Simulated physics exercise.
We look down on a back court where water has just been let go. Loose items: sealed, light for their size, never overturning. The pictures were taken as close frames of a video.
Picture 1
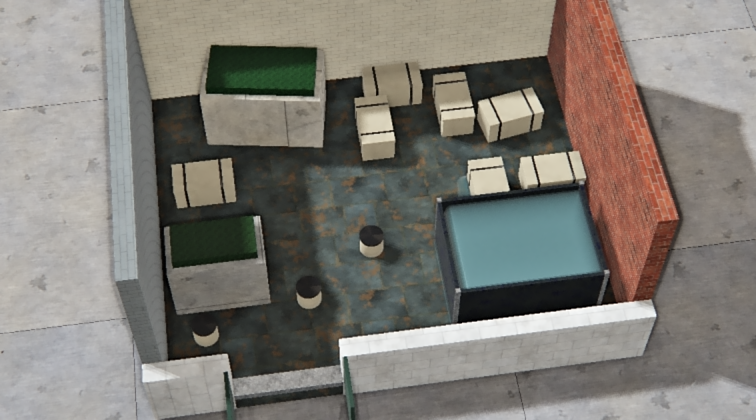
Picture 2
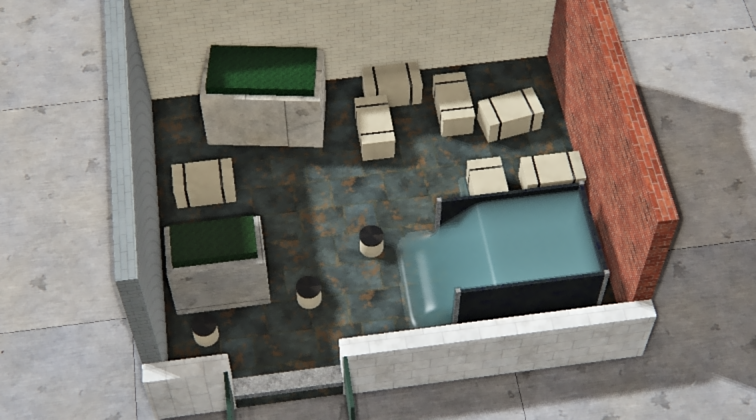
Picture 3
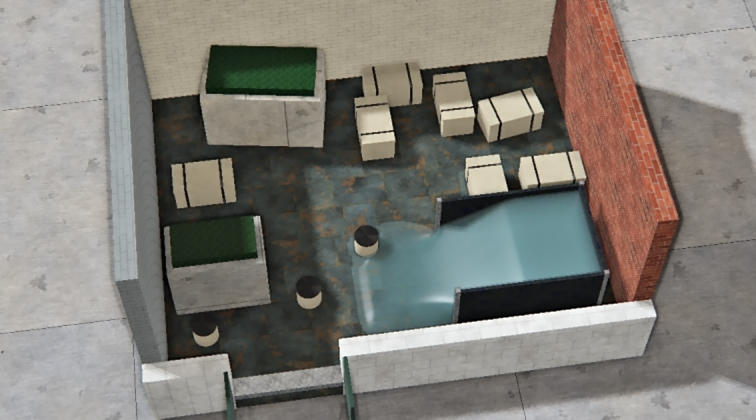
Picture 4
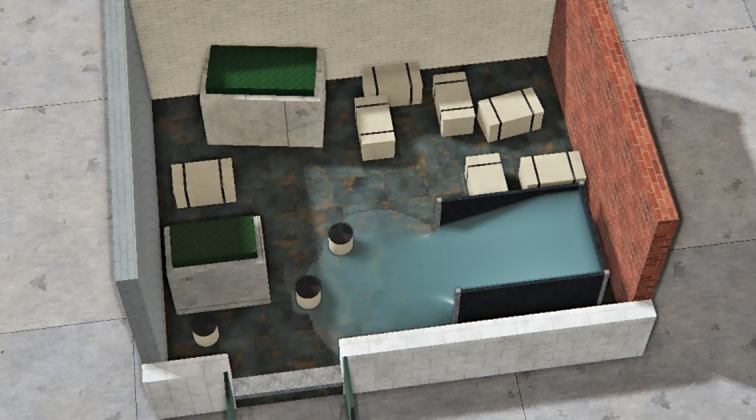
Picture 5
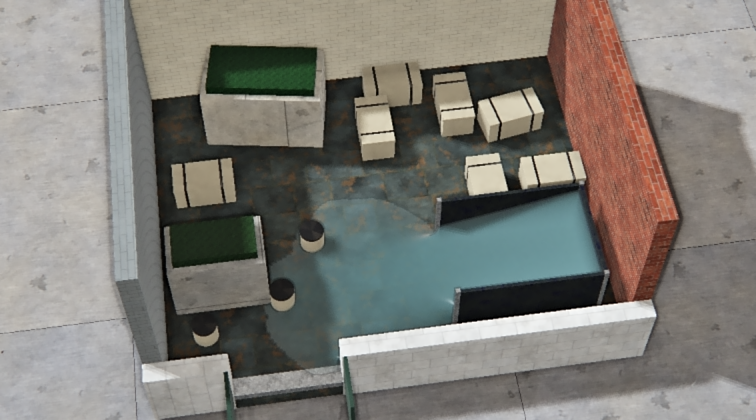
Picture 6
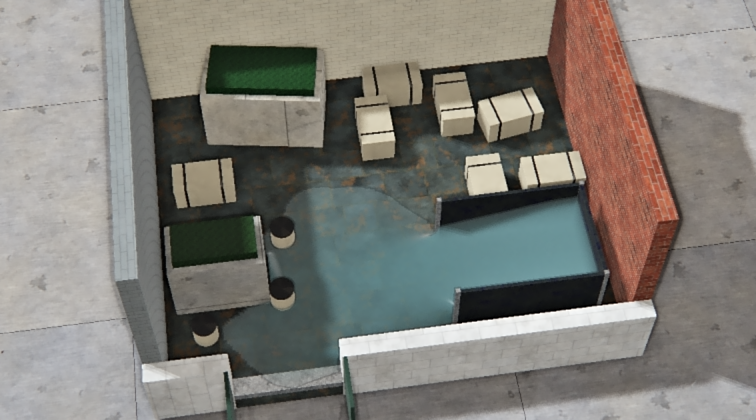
Teal water spreading leftward from a walled bay across a dark courtyard, pushing two small pails toward a planter-like block.
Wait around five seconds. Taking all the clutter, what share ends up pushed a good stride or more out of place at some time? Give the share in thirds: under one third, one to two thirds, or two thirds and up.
Within the middle band.
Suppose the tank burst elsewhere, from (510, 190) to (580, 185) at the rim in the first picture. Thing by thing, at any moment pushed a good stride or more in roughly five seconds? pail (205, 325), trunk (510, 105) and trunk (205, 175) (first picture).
Object by object: Less than that, displaced that much, less than that.
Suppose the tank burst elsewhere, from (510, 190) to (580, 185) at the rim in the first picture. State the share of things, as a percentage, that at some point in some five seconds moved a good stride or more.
I'd guess close to 80 percent.
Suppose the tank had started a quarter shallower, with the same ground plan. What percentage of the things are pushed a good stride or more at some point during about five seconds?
About 40 %.
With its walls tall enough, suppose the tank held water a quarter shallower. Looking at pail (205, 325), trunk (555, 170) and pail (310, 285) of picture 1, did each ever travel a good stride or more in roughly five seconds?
Going through them, I'd say got there, then never got there, then got there.
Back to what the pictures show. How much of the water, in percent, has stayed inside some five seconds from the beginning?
Looks like about 78 per cent of the water.
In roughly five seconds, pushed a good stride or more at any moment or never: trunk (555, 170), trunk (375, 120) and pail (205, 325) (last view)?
Per object, same order: Less than that / the full distance / the full distance.
A moment on, 2 of 10 are well off their spots; 1 afloat.
Next, 3 of 10 are well off their spots; 4 afloat.
Later, 4 of 10 are well off their spots; 4 afloat.
In the end, 3 of 10 are well off their spots, and 5 have been at some point; 4 afloat.
